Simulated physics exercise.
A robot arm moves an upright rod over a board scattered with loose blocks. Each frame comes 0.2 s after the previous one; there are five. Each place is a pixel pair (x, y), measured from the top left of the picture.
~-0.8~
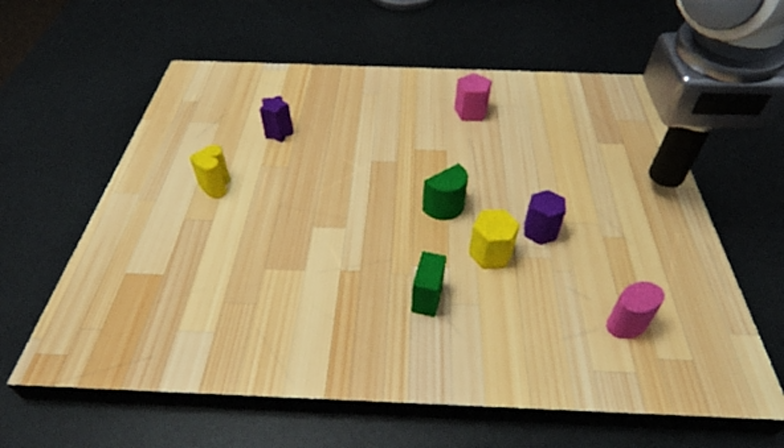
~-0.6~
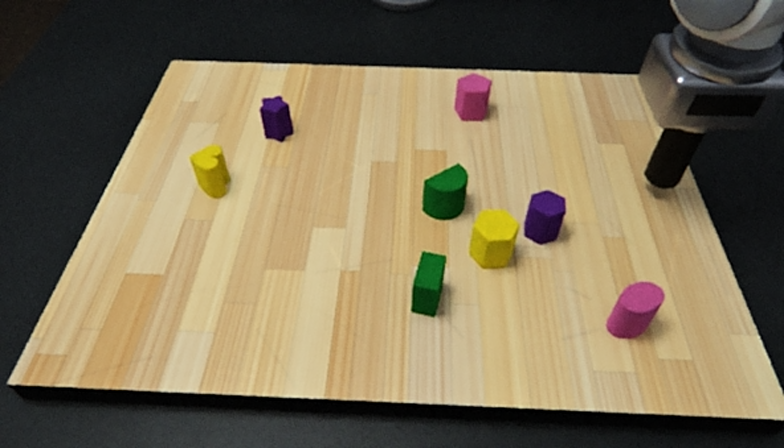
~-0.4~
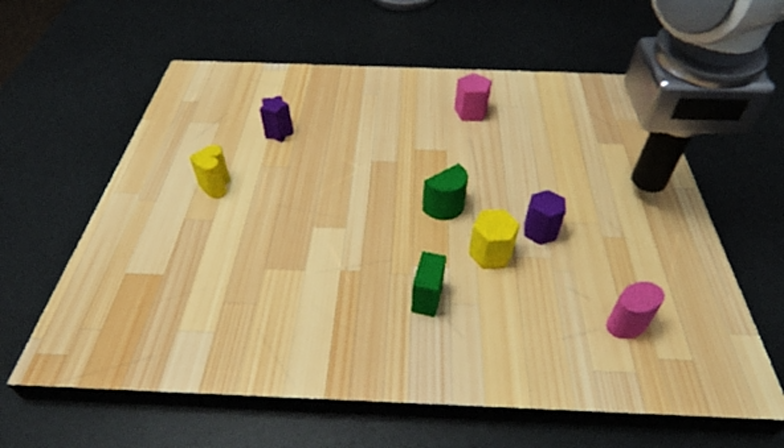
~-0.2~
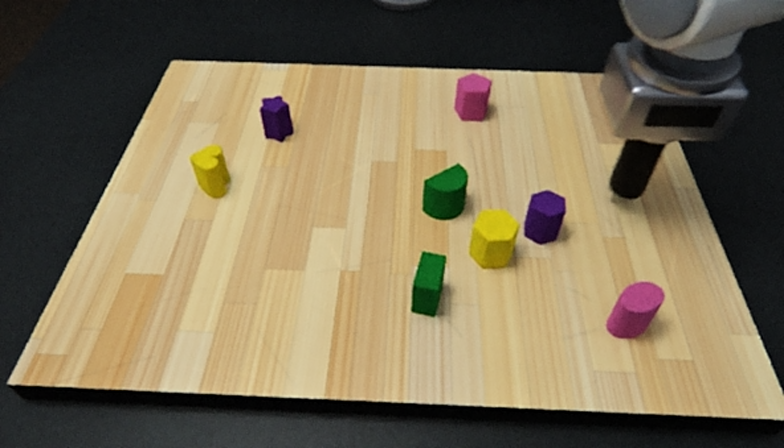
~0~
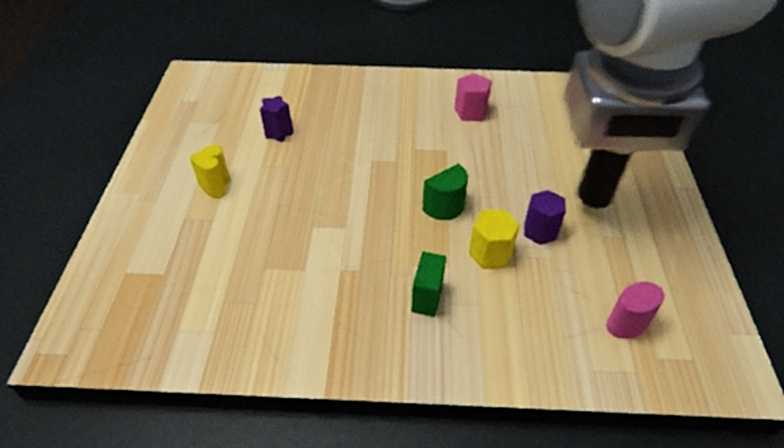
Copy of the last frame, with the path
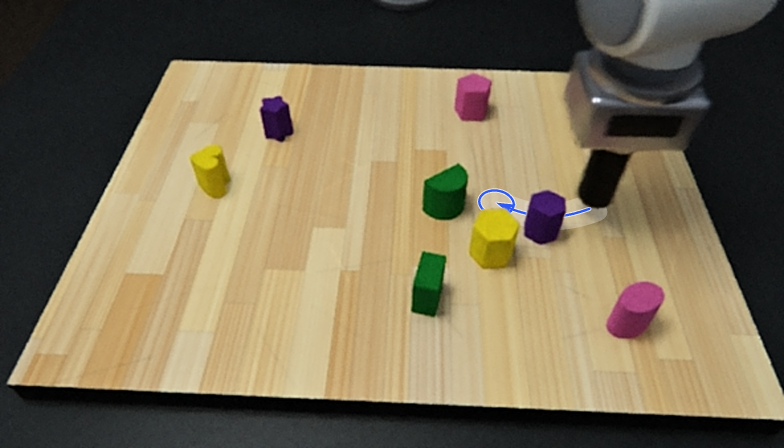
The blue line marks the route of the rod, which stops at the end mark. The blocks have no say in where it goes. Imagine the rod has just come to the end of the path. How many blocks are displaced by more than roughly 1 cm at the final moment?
One block, no more.
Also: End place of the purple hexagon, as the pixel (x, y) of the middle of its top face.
Located at (525, 209).
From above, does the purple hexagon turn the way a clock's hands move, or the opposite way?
Answer: Against the clock.
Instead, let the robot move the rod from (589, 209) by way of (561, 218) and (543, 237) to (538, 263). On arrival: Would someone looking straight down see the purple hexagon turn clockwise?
I believe so.
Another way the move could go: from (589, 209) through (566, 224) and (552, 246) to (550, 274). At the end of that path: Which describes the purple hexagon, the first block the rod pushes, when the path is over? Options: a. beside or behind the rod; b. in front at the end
(a)
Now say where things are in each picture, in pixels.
In the first frame, rod tip at (666, 176); block tops, green D-shaped block at (449, 178); purple hexagon at (549, 202).
In the second frame, rod at (661, 177); blocks unchanged.
In the third frame, rod at (648, 181); blocks unchanged.
In the fourth frame, rod at (626, 187); blocks unchanged.
In the fifth frame, rod at (594, 196); green D-shaped block at (449, 178); purple hexagon at (549, 202).
Path on the board, from (589, 209) over (560, 216) and (527, 214) to (496, 203).
On the path given first. Halfway along, rod at (547, 204); purple hexagon at (534, 207).
At the end, rod at (499, 190); green D-shaped block in place; purple hexagon at (525, 209), turned 35° anticlockwise.
